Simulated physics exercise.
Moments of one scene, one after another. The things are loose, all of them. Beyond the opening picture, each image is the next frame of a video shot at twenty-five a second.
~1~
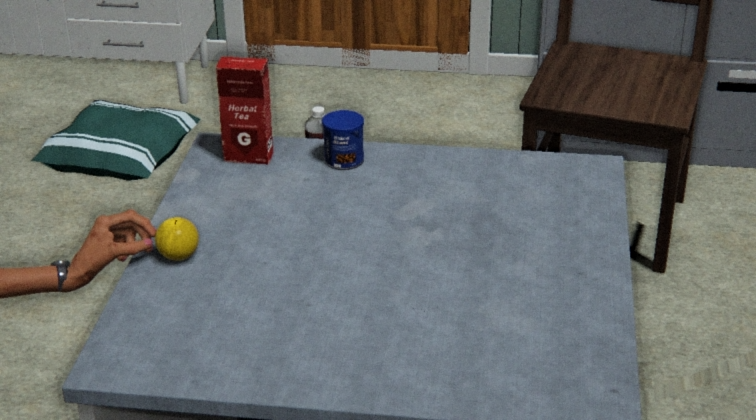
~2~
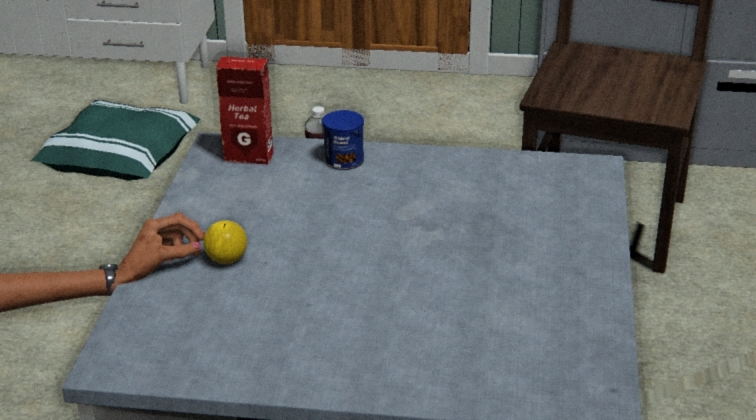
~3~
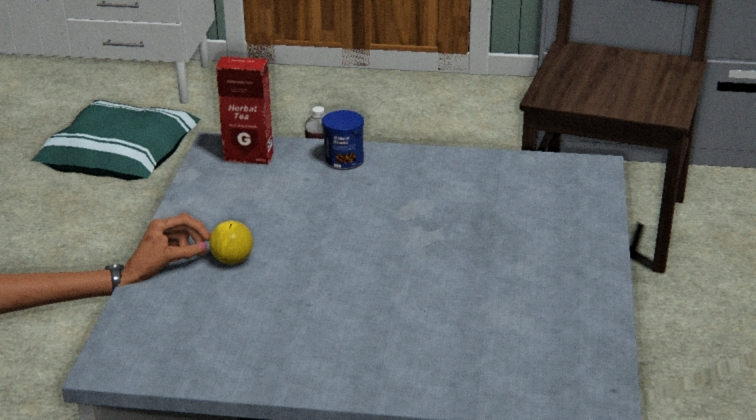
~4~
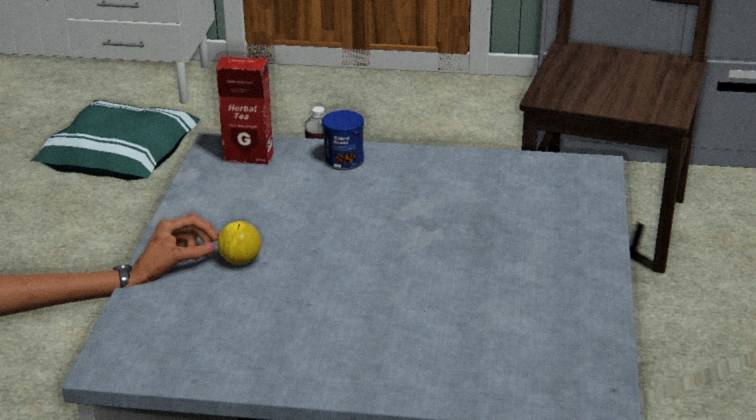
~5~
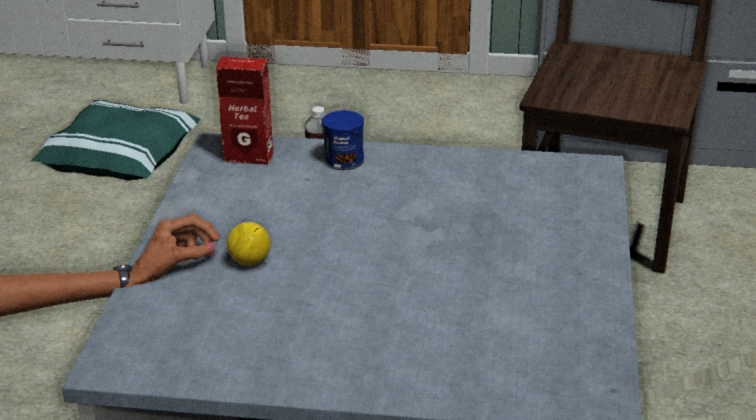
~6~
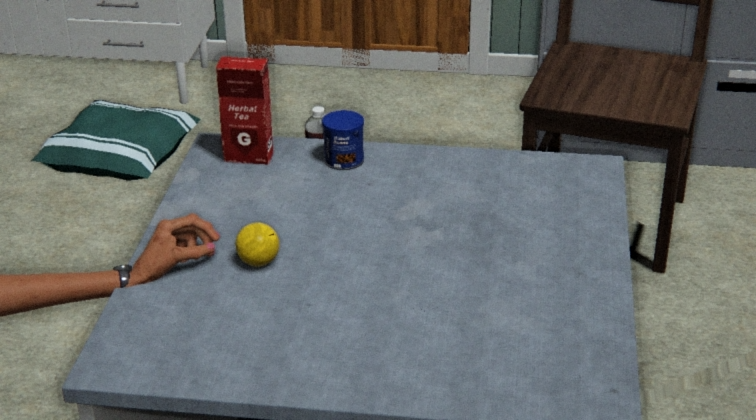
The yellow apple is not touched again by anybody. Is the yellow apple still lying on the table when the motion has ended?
Yes, it is still up there.
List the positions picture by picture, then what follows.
Under the hand; yellow apple (177, 239), in the first frame.
Under the hand; yellow apple (225, 242), in the second frame.
Under the hand; yellow apple (231, 242), in the third frame.
Yellow apple (239, 243), in the fourth frame.
Yellow apple (248, 244) shifted a little, in the fifth frame.
Yellow apple (258, 244) shifted a little, in the sixth frame.
Then, 0.20 s on from there, yellow apple shifted about its own width near (297, 247).
Then, 0.40 s on from there, yellow apple shifted well along near (330, 250).
Then, 0.70 s on from there, yellow apple shifted well along near (362, 252).
In the end, moved from the start, yellow apple. At the end, from the last picture's camera, yellow apple near (378, 253).
